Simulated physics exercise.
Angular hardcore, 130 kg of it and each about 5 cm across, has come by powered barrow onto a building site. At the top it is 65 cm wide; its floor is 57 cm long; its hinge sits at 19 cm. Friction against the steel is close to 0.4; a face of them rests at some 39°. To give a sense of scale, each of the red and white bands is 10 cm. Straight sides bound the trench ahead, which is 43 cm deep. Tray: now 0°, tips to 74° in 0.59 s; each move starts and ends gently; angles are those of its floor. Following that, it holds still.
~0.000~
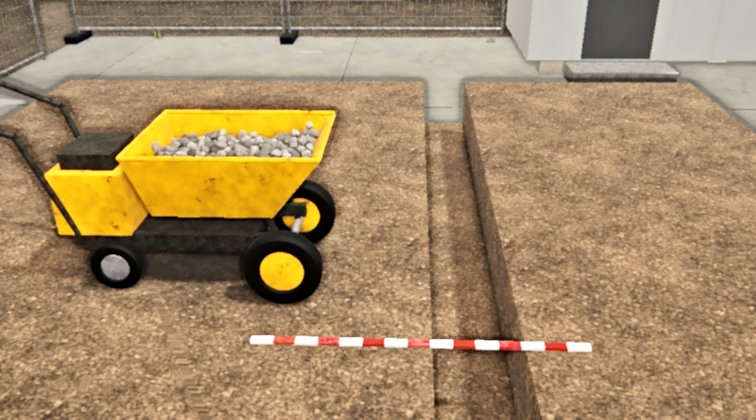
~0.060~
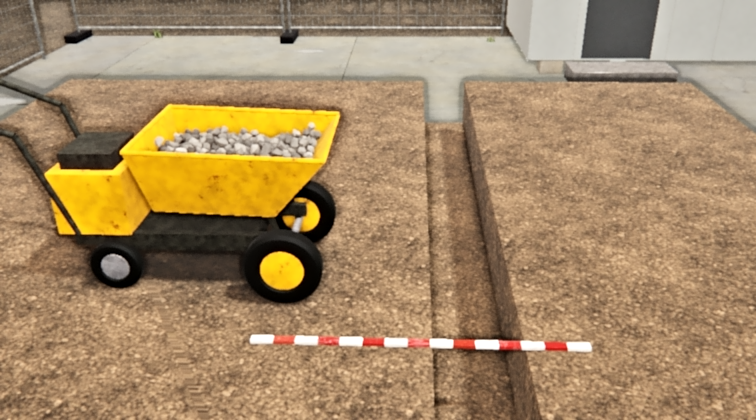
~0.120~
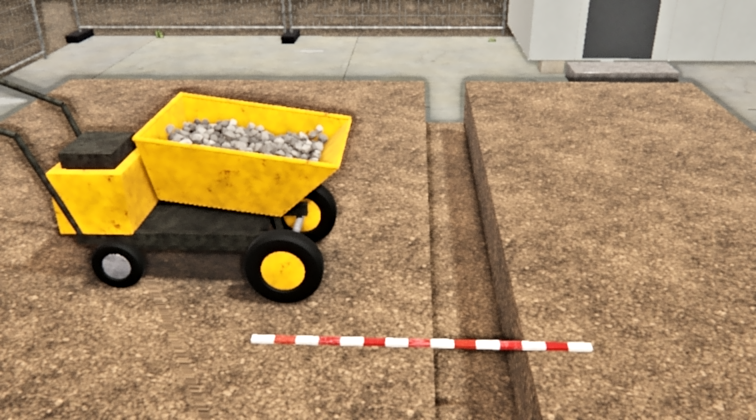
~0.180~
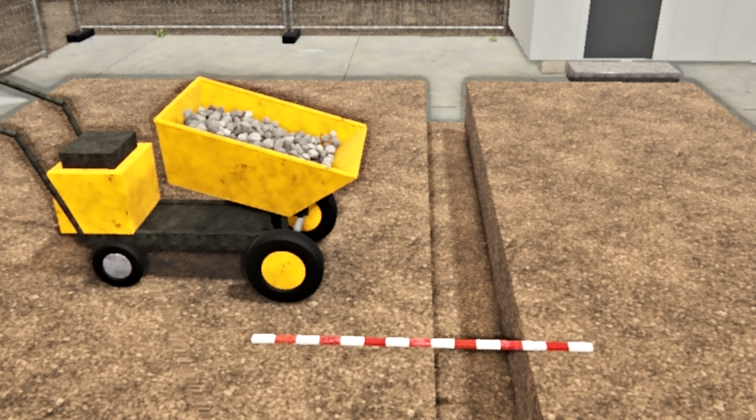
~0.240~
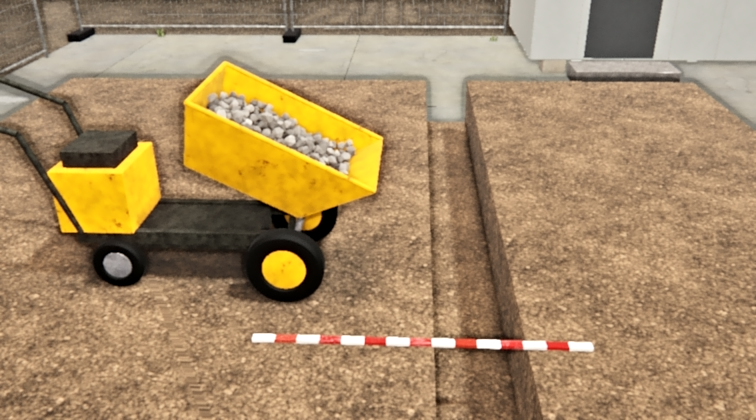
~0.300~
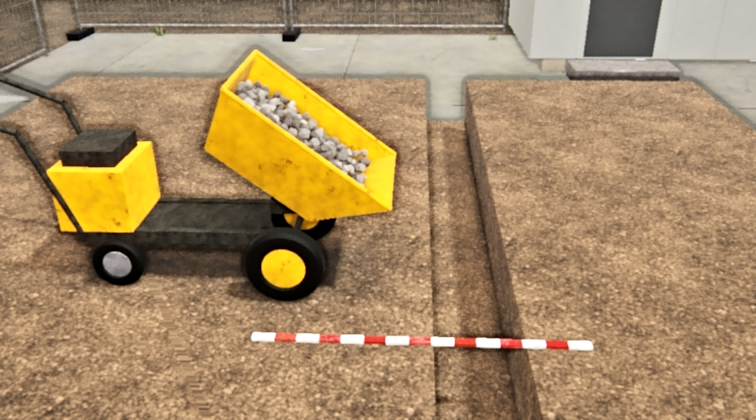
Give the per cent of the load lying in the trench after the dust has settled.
Close to 95 in every hundred.
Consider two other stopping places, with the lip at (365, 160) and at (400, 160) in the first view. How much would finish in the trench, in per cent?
70 %, then 40 %.
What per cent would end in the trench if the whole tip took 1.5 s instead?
In that case some 90 per cent.
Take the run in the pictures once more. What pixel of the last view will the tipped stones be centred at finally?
Their middle ends up near (469, 325).
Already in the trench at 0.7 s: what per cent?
By then, around 25 percent.
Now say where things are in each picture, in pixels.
The first frame shows lip at (319, 161), floor tilted 0°, highest stones at (293, 137).
The second frame shows lip at (324, 162), floor tilted 2°, highest stones at (244, 140); the stones move at 0.5 m/s on average.
The third frame shows lip at (337, 167), floor tilted 8°, highest stones at (209, 132); the stones move at 0.9 m/s on average.
The fourth frame shows lip at (356, 177), floor tilted 16°, highest stones at (208, 117); the stones move at 1.4 m/s on average.
In the fifth frame, the tray is at 27°, its lip at (375, 192); the top of the load is at (230, 104); the stones move at 1.7 m/s on average.
The sixth frame shows lip at (390, 209), floor tilted 38°, highest stones at (251, 92); the stones move at 1.8 m/s on average.
After 0.4 s the floor is at 62°; 100 % in the tray; the foremost stones are at (397, 215).
After 0.7 s the floor is at 74°; 71 % in the tray, 3 % short of the trench, 26 % in the trench; the foremost stones are at (486, 317).
After 1.0 s the floor is at 74°; 14 % in the tray, 3 % short of the trench, 82 % in the trench, 1 % past the trench; the foremost stones are at (571, 272).
After 3.0 s the floor is at 74°; 0 % in the tray, 4 % short of the trench, 95 % in the trench, 1 % past the trench; the foremost stones are at (600, 273).
